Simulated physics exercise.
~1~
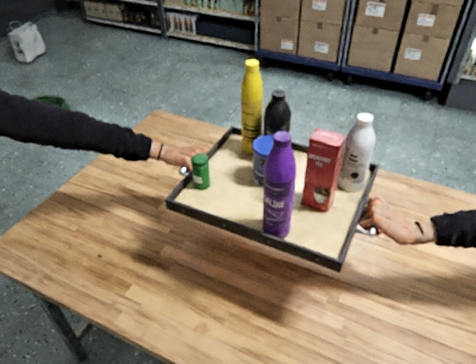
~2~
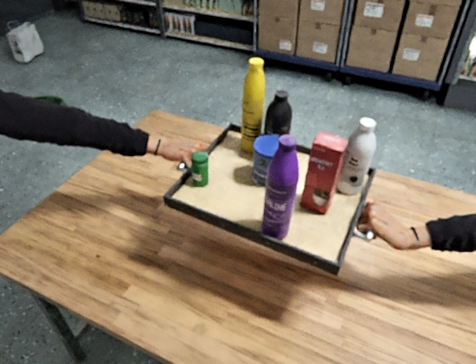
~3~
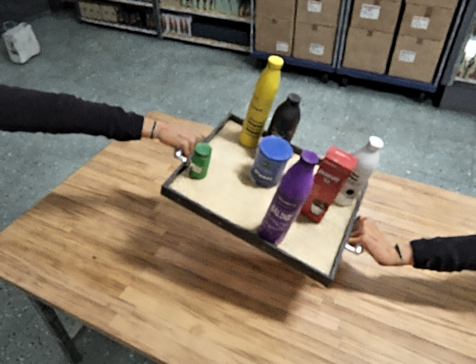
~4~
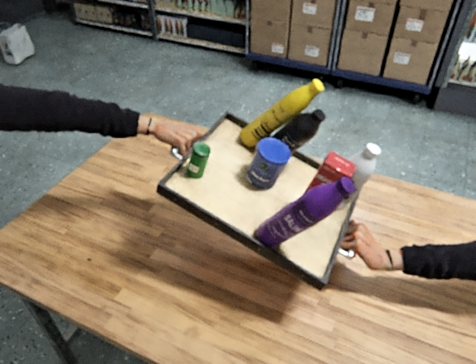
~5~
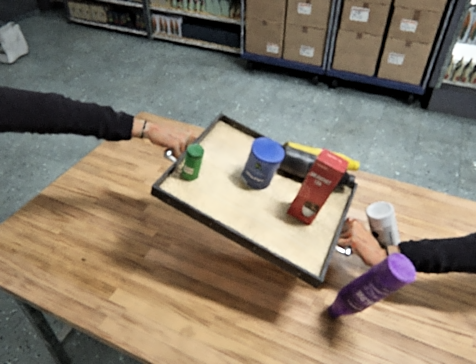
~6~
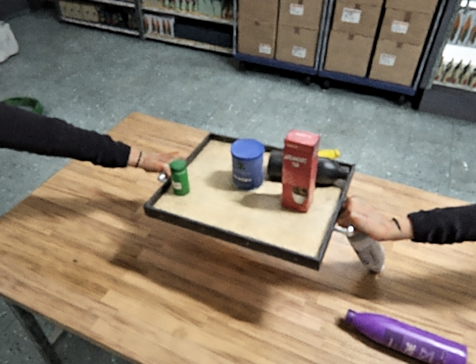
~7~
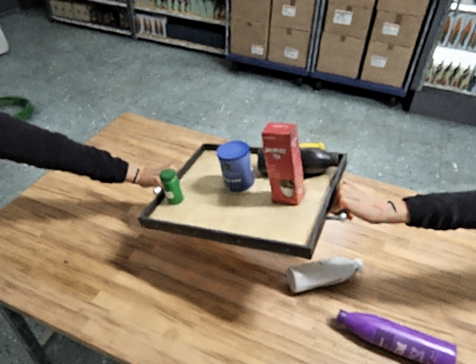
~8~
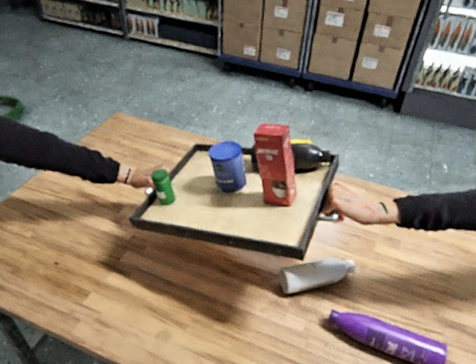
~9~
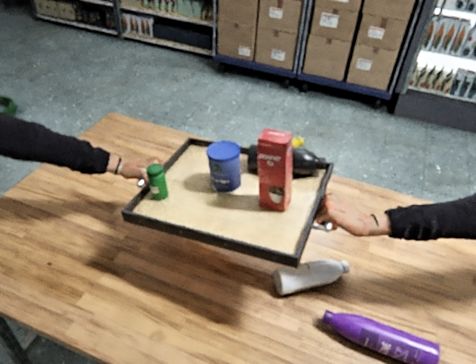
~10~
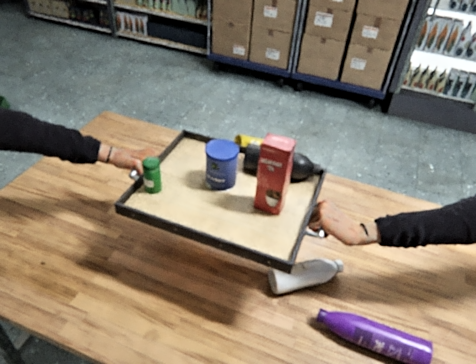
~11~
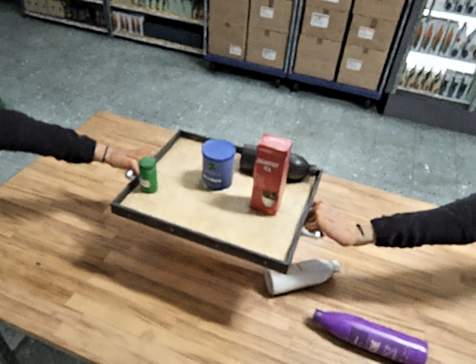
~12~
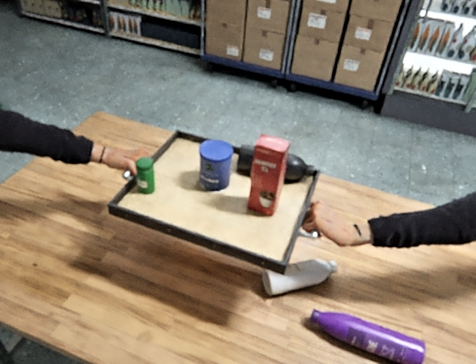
Bottles toppled as two hands tipped a tray down to the right above a wooden table, the purple and white ones falling off onto it. The tray was then leveled, with the black bottle lying on it and the red carton, blue tin and green shaker still standing.
